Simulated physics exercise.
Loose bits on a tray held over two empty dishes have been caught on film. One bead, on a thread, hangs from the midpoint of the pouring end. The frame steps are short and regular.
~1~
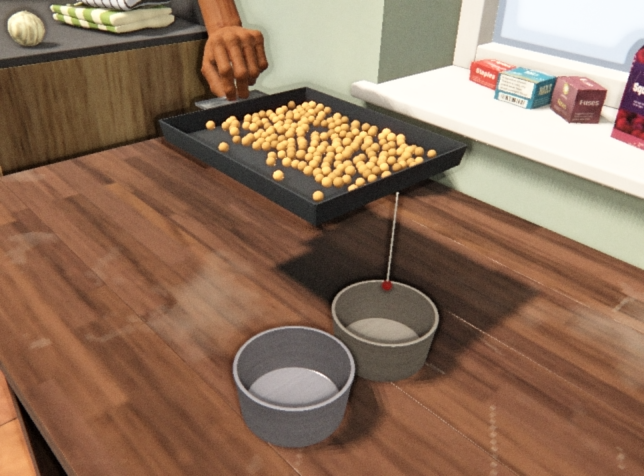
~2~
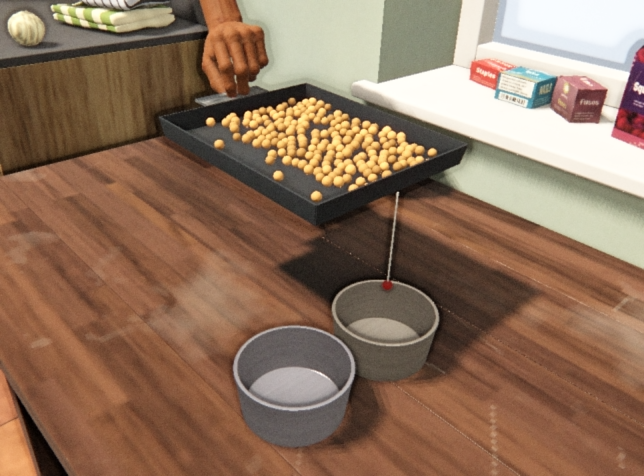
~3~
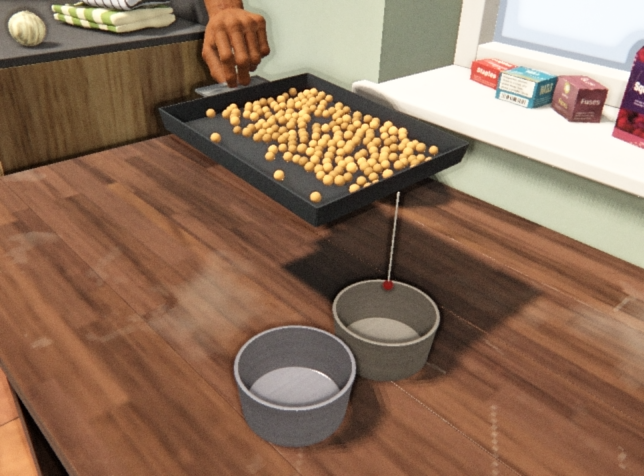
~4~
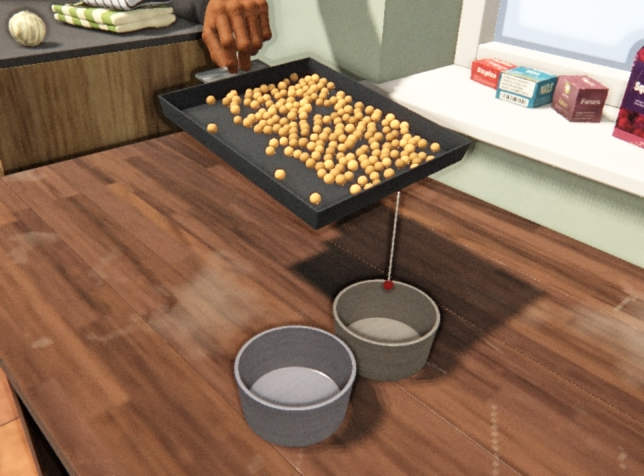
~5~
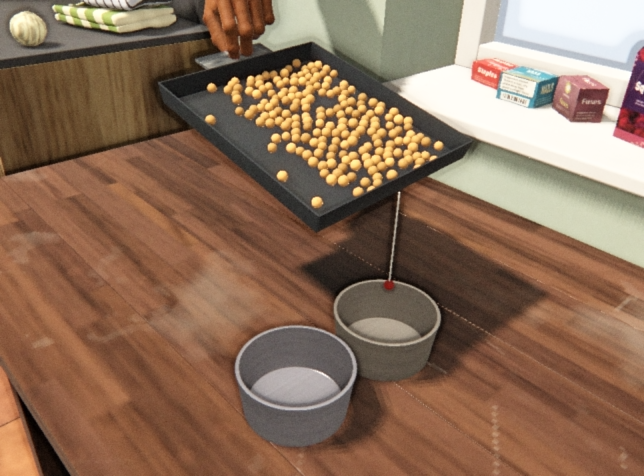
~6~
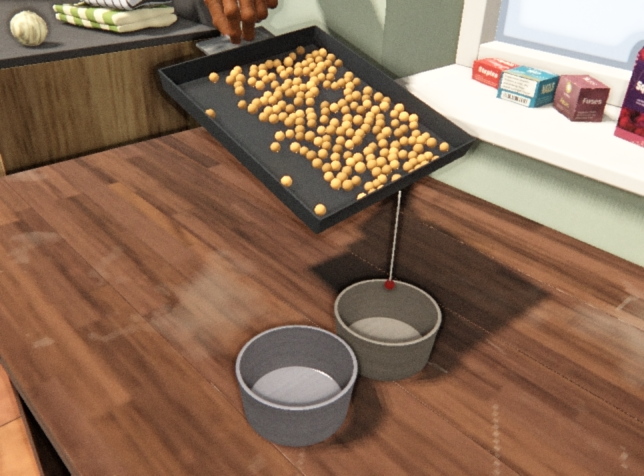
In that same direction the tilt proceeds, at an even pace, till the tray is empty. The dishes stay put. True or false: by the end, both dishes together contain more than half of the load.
True.
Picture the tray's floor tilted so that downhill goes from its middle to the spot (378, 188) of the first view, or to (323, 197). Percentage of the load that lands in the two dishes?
You'd see roughly 30 per cent the first time and 70 per cent the second.
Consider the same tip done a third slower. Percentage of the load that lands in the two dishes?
Estimate: Around 70%.
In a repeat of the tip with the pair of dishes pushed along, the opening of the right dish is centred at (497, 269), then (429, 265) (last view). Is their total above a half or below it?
At place one the minor share; at place two the minor share.
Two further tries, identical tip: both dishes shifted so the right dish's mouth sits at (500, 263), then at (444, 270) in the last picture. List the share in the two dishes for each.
In order, 10 % and 30 %.
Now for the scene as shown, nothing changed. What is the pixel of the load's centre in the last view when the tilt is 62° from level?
About (362, 185).
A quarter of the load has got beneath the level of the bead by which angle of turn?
90 degrees.
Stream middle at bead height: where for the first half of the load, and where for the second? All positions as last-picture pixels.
First roughly (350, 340), then roughly (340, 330).
Shortly afterwards, tray tipped steeply; all but a few on the tray; a little in the air.
Next, tray tipped right over; near a quarter on the tray; near a quarter in the left dish; a little in the right dish; near a quarter outside both; near a quarter in the air.
Some moments later, tray tipped past a quarter turn; near half in the left dish; near a quarter in the right dish; near a quarter outside both.
In the end, tray tipped past a quarter turn; near half in the left dish; near a quarter in the right dish; near a quarter outside both.
